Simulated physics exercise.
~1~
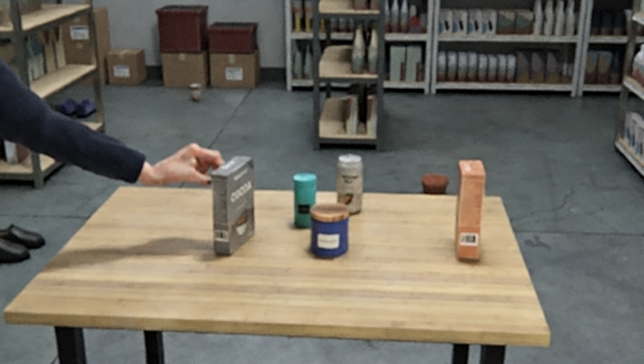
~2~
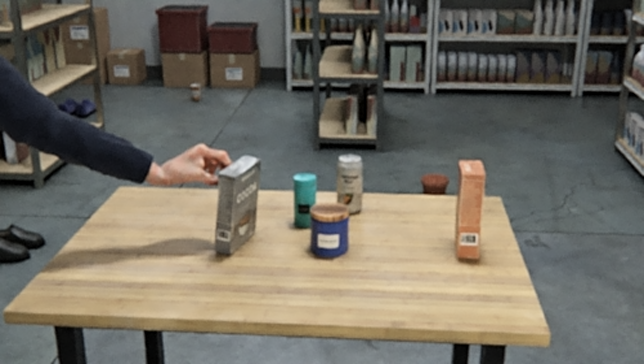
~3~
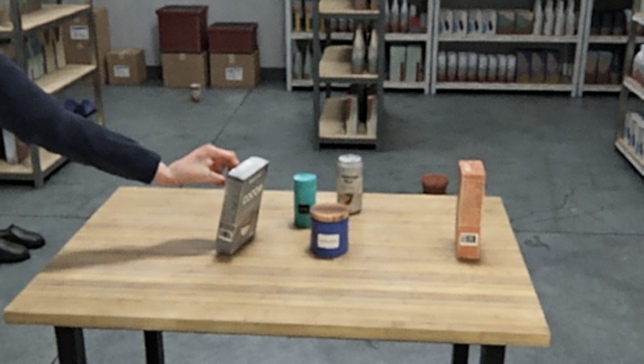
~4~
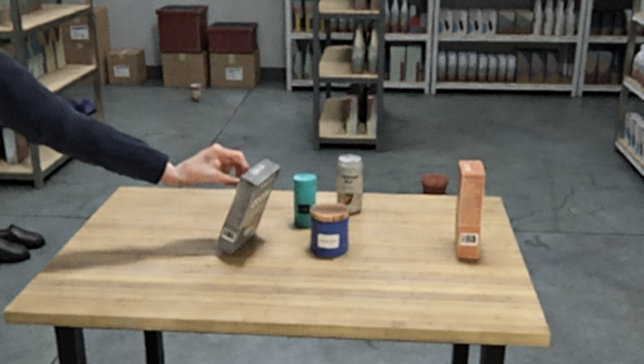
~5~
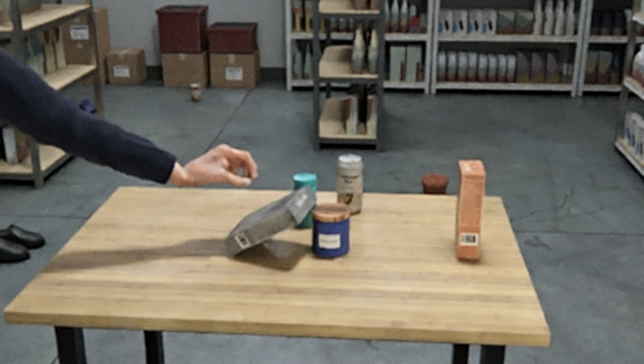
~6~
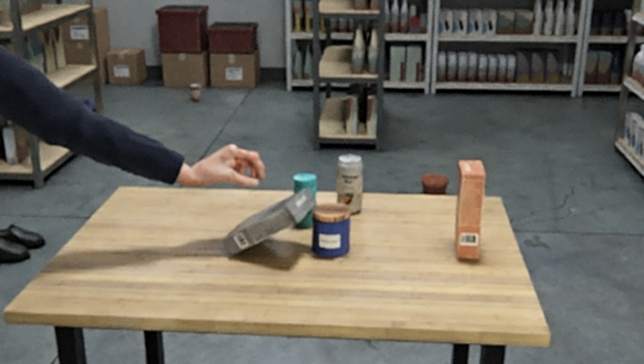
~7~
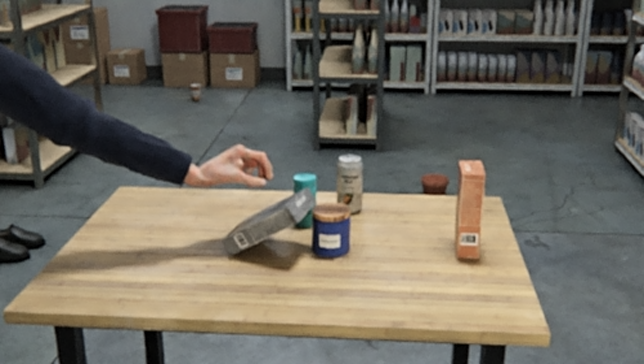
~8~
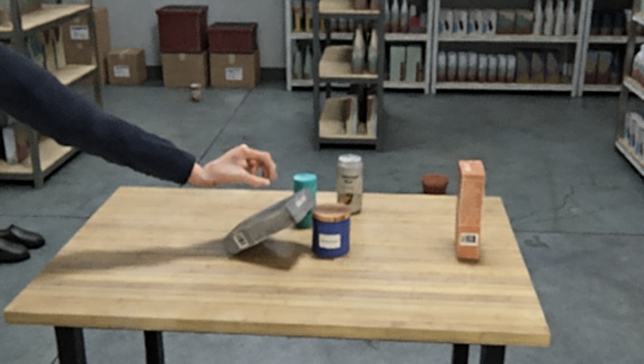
In a storeroom, a hand tips a grey packet rightward on a wooden table until it rests leaning against the containers.
